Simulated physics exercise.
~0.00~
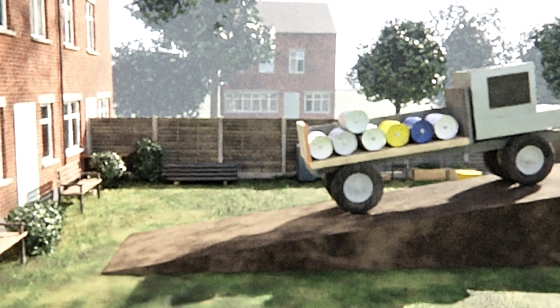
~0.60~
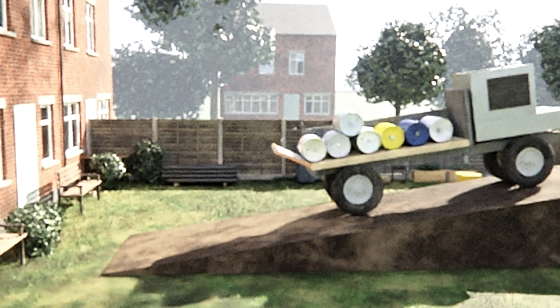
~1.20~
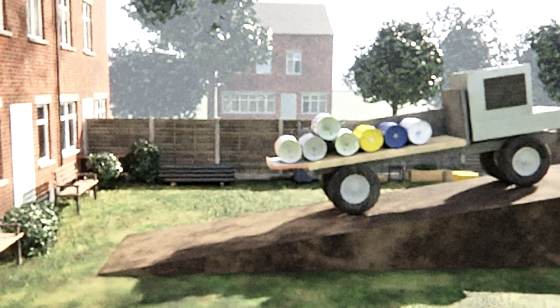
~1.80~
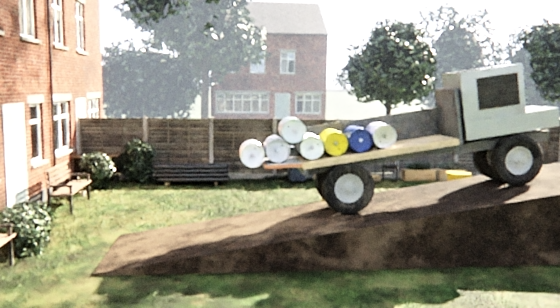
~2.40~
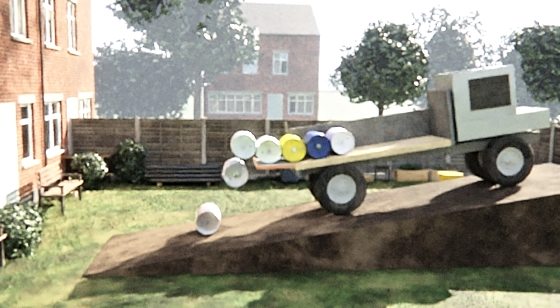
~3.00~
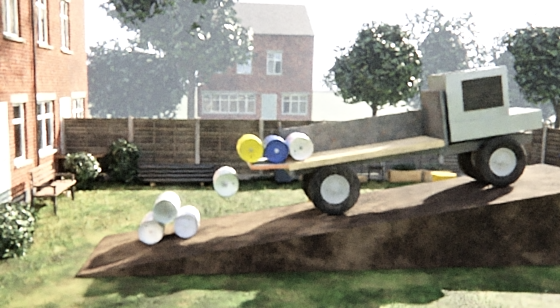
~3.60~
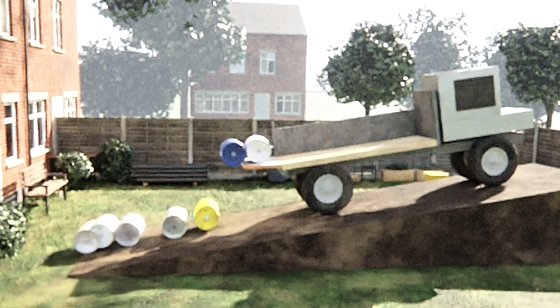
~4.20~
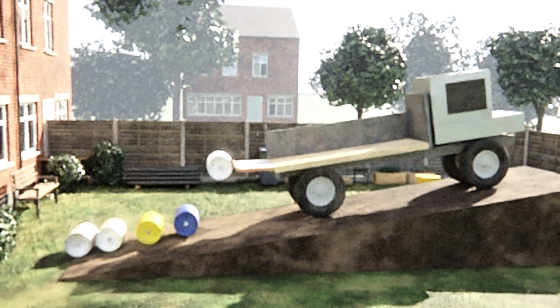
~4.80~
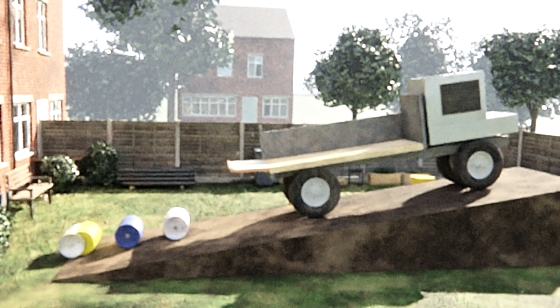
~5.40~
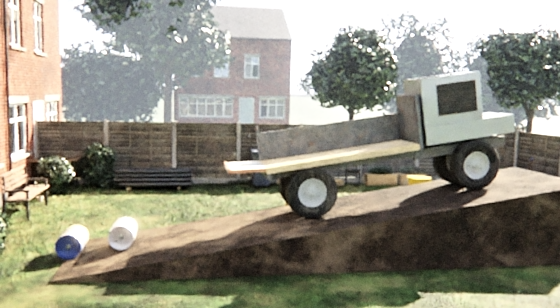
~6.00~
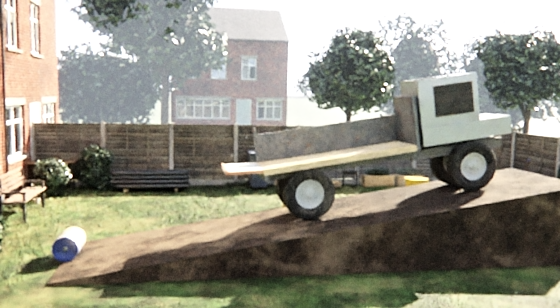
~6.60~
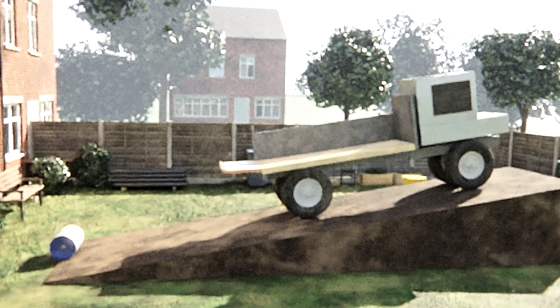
A pickup on a slope drops its barrels leftward until one blue barrel remains visible.
